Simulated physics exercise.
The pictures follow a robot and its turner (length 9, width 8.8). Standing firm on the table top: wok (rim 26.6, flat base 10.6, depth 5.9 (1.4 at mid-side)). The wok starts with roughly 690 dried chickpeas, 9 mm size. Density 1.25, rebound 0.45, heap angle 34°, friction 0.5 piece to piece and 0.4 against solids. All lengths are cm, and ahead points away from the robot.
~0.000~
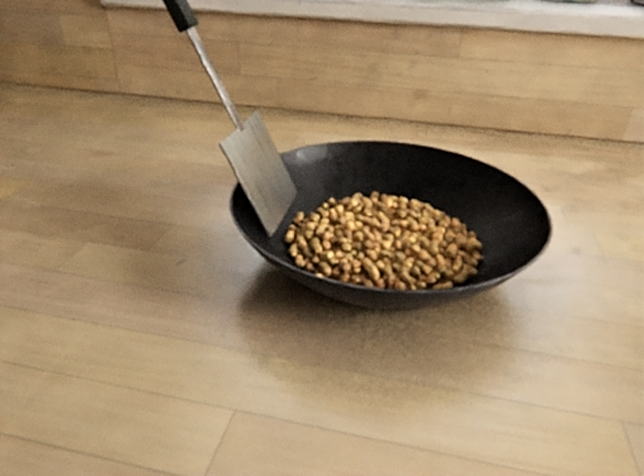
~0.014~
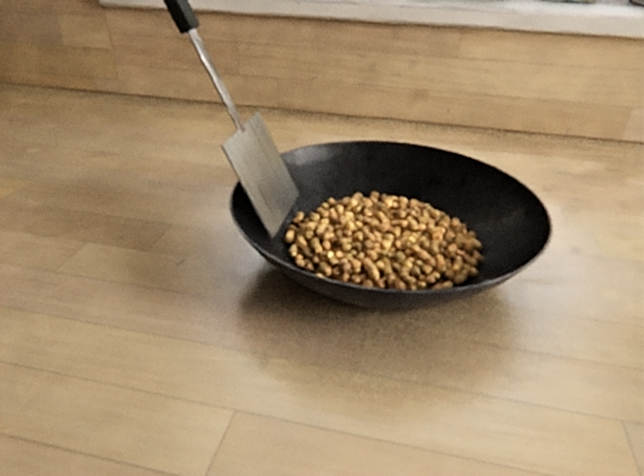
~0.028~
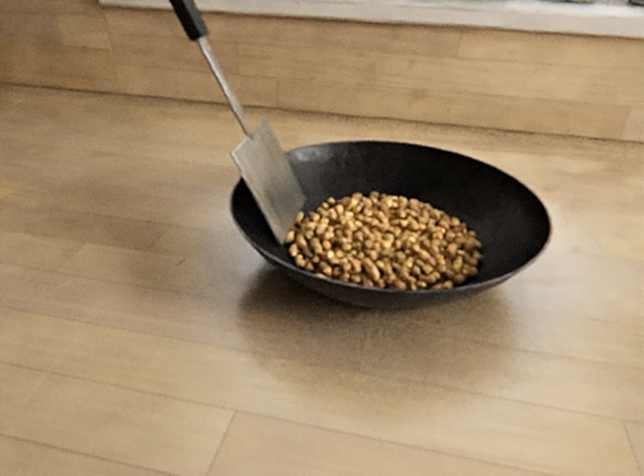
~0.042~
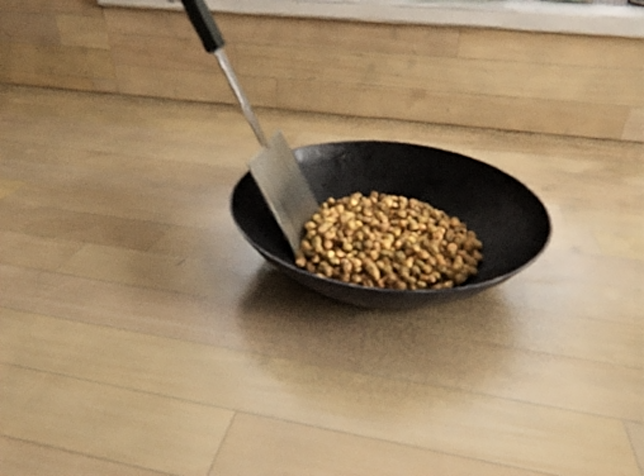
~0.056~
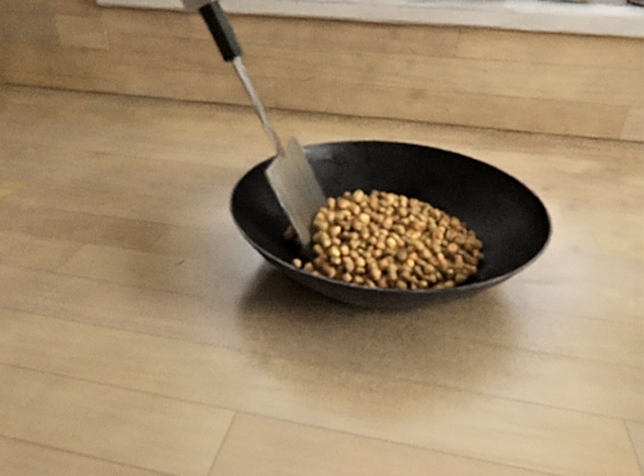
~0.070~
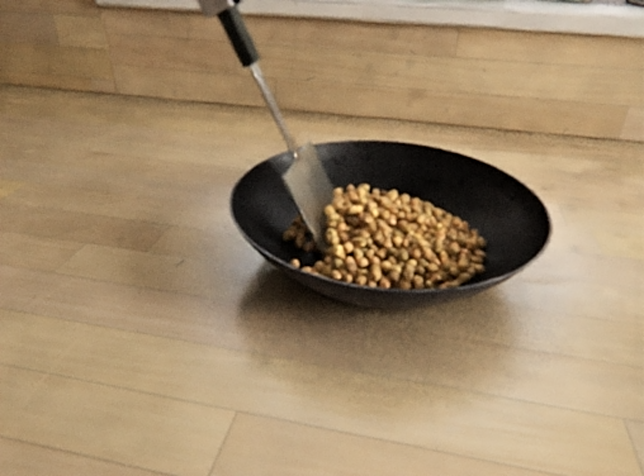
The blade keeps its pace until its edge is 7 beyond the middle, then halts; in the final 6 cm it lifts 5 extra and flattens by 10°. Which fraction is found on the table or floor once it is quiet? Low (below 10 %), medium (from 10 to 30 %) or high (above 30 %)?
A medium share, from 10 to 30 %, ends on the table or floor.
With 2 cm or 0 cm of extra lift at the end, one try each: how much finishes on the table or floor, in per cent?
Some 20 and 10 per cent.
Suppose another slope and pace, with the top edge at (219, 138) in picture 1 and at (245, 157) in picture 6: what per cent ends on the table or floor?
Some 0 per cent.
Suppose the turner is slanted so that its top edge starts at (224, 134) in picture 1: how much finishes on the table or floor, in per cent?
About 15 per cent.
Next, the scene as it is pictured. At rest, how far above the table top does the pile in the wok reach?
About 5.0 cm.
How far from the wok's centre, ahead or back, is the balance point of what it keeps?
Some 4.0 cm ahead.
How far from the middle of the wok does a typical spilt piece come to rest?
Some 44 cm.
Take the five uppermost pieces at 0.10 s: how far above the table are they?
Roughly 7 cm.
After 0.10 s, sloping 64°, highest piece 8 above the table; 691 in the wok.
After 0.14 s, sloping 60°, highest piece 9 above the table; 691 in the wok.
After 0.36 s, sloping 54°, highest piece 7 above the table; 574 in the wok, 85 on the table or floor, 32 on the blade or in flight.
After 1.41 s, sloping 54°, highest piece 5 above the table; 573 in the wok, 118 on the table or floor.
At rest, 573 in the wok, 118 on the table or floor. That is 17 % on the table or floor.
